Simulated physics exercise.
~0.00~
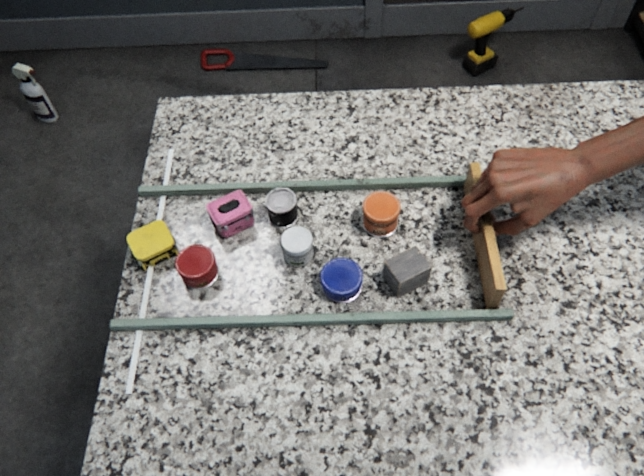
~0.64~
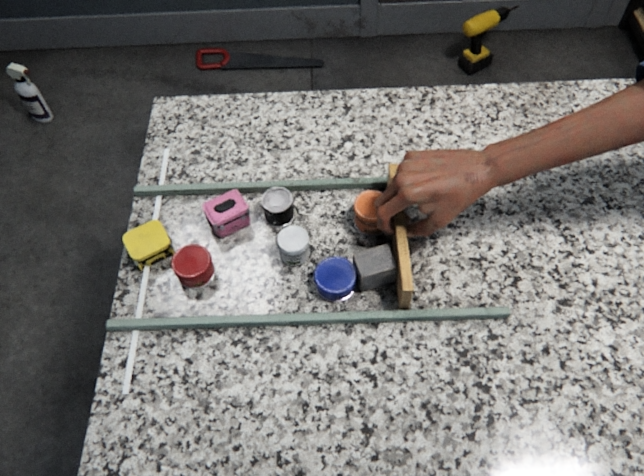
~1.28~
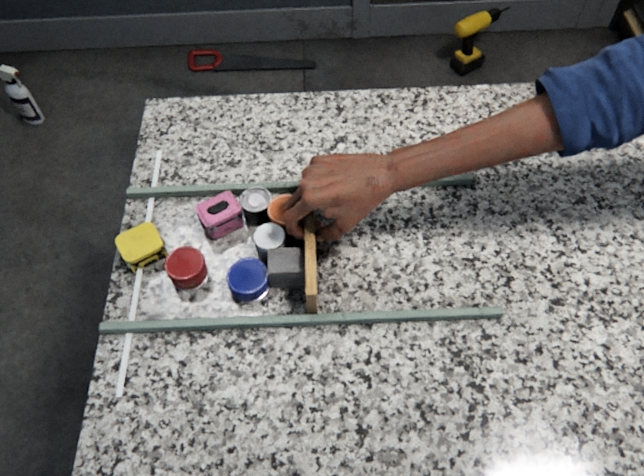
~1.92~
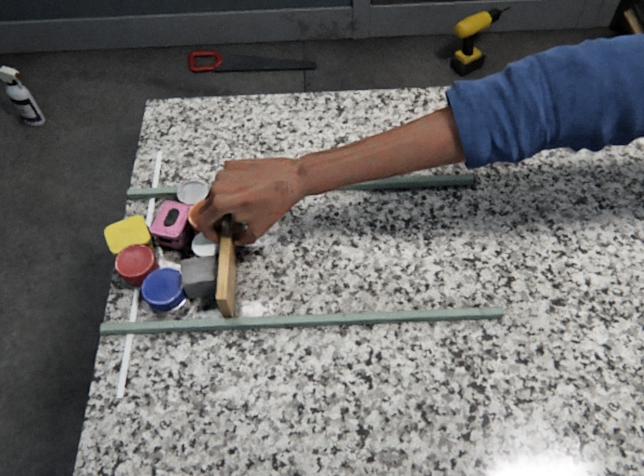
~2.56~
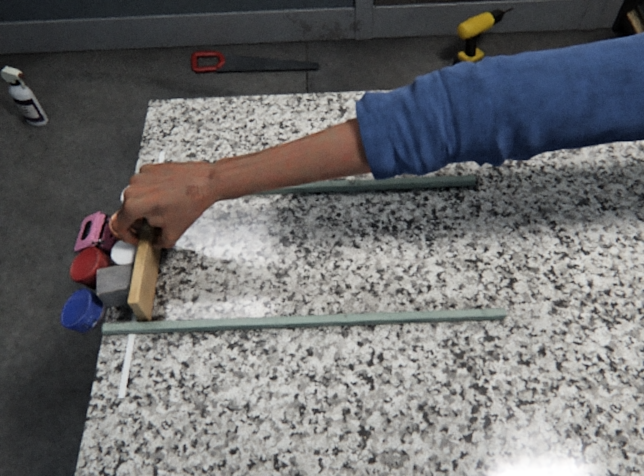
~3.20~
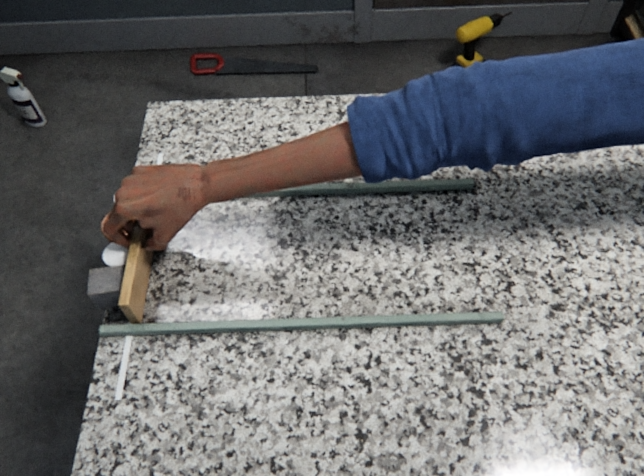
A wooden board, pushed left by a hand between two green rails on a speckled countertop, gathers scattered tins, tubs and small cases and shoves them toward the edge, where the yellow, red, pink and blue ones drop off before it stops at the white strip, a grey block still against it.
